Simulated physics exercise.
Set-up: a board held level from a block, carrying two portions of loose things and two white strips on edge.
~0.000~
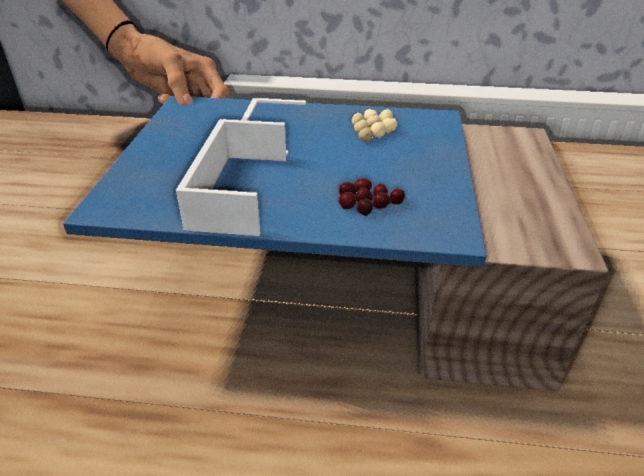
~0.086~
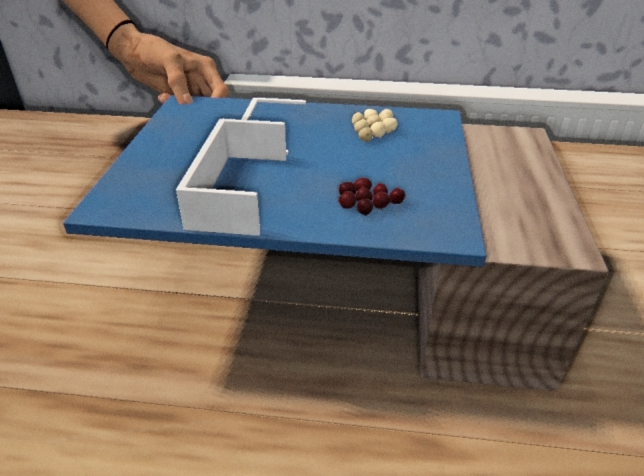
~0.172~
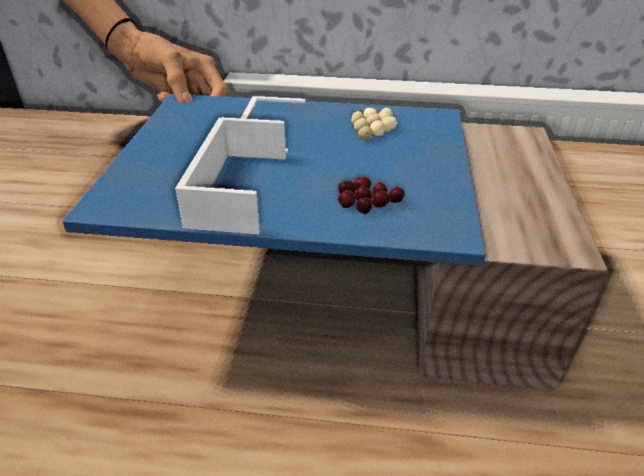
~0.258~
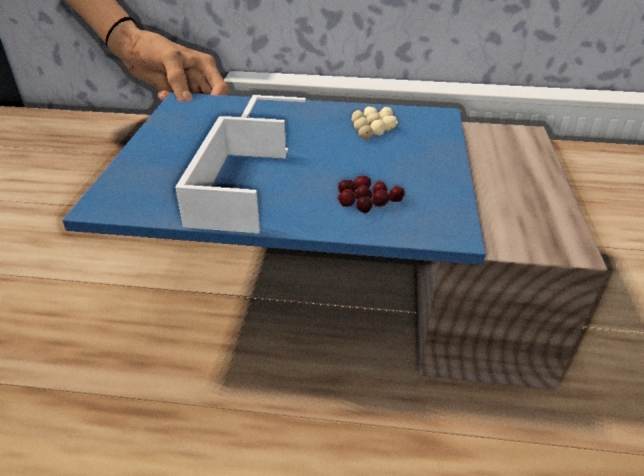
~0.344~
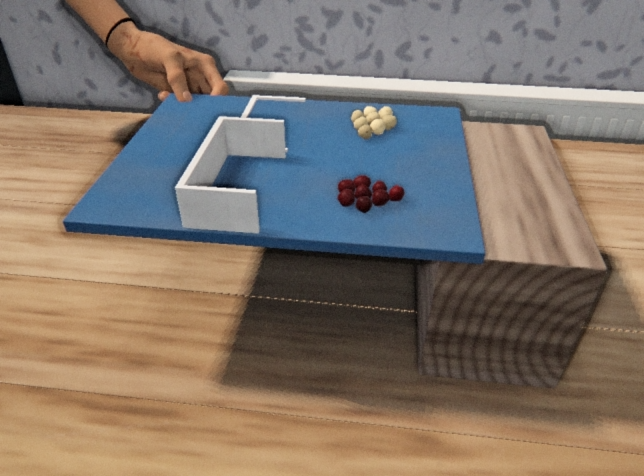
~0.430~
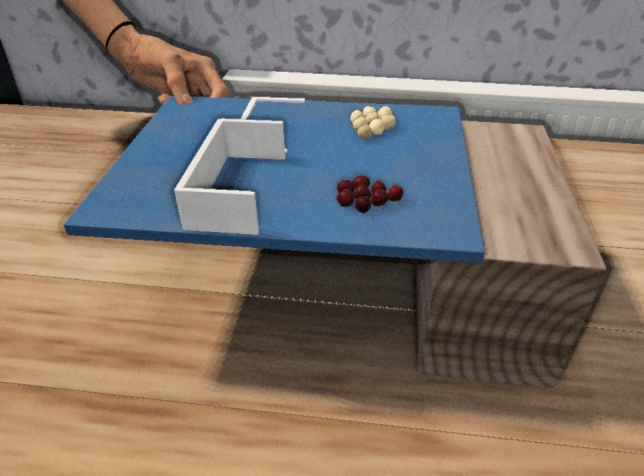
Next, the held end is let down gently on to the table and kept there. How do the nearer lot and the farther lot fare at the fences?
Look, the nearer lot gets no further than its strip, and the farther lot crosses its strip.
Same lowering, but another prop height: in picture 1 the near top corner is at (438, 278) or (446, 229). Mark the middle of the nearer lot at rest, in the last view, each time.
Try one: About (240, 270). Try two: About (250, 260).
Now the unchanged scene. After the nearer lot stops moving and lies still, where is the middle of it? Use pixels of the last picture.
Resting middle: Approx. (243, 265).
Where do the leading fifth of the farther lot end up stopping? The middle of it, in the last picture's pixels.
Near (36, 190).
After 0.82 s, board sloping at 9°; nearer lot where it was; farther lot where it was.
After 1.32 s, board sloping at 20°; nearer lot has reached its bar; farther lot has reached its bar.
After 1.86 s, board resting at 29°; nearer lot has reached its bar; farther lot all past its bar.
At rest (2.5 s), board resting at 29°; nearer lot gathered behind its bar; farther lot all past its bar.
